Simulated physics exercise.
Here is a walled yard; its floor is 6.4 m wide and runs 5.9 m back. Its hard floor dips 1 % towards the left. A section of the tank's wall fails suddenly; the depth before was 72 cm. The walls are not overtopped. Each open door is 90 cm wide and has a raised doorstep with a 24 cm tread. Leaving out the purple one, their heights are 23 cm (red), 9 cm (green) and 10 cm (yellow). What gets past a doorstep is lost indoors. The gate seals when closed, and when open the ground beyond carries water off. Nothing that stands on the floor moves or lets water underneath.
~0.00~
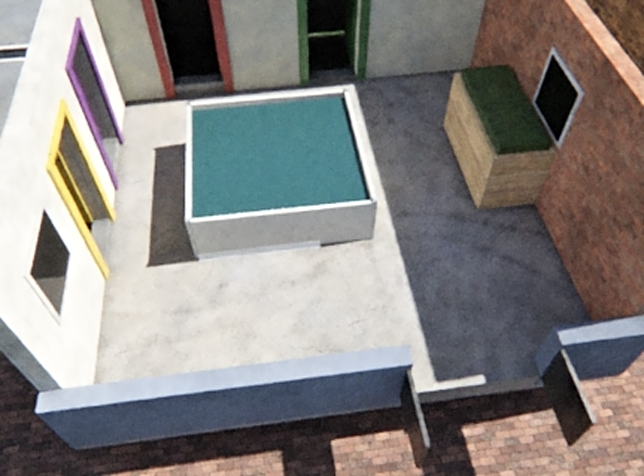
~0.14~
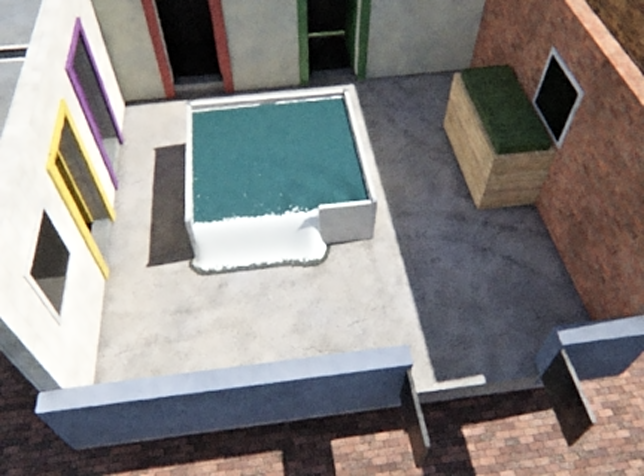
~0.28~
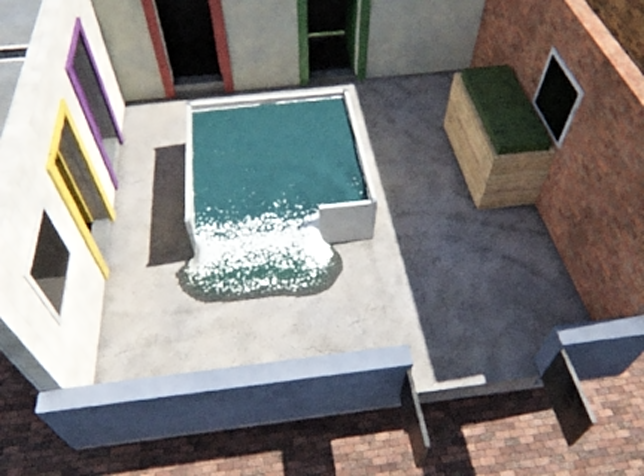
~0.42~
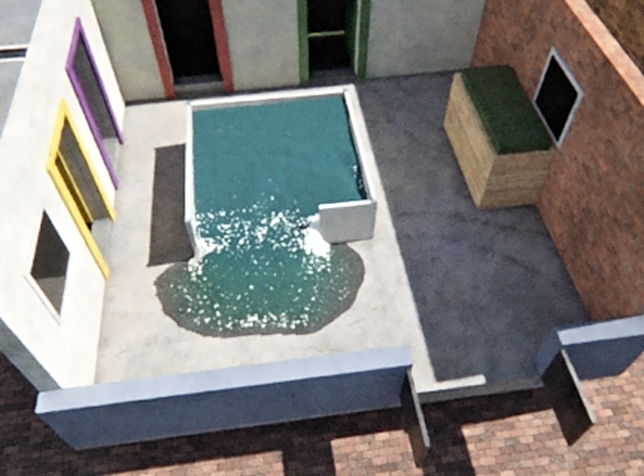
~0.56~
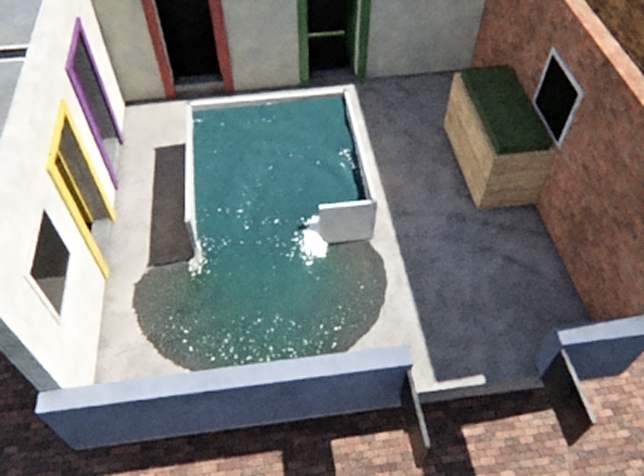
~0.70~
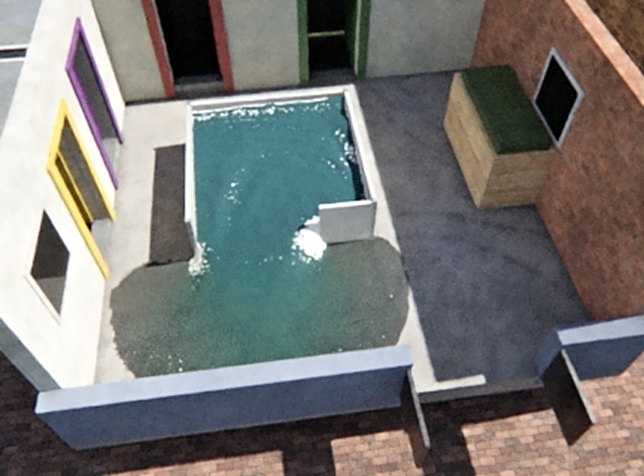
In a walled yard with a raised tank of blue-green water, part of the tank's near wall gives way, and water pours through the gap, spreading in a widening, foaming pool across the pale floor toward the low blue wall.
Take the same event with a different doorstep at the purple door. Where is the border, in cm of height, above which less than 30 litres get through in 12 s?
Some 12 cm above the ground.
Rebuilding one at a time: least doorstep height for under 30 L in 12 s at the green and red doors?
About 11.5 cm at green and 21 cm at red.
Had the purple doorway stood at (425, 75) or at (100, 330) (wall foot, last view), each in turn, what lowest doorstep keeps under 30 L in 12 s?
Roughly 13.0 and 28 cm.
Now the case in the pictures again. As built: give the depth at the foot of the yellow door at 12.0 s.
Roughly 9.0 cm deep.
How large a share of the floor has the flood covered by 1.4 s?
About 25 per cent.
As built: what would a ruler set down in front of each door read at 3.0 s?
In cm: Red 0, green 0, purple 6, yellow 12.
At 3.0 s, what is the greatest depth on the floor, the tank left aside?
About 45 cm.
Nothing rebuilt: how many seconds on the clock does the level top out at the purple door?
At about 8.0 s.
After 1.4 s water covers 25 % of the floor, deepest (54 cm) near (91, 417); it has not reached the purple door.
After 3.0 s water covers 55 % of the floor, deepest (45 cm) near (91, 417); 6 cm at the purple door, 0 litres in over its 17 cm doorstep.
After 12.0 s water covers 100 % of the floor, deepest (16 cm) near (363, 159); 13 cm at the purple door, 4 litres in over its 17 cm doorstep.
At the purple door as built, the water arrived by 2.9 s and peaked near 17 cm at 7.8 s.
With a doorstep of 10.5 cm, 52 litres would have come in within the 12 s; with 14 cm, 15 litres. So under 30 litres takes about 12 cm.
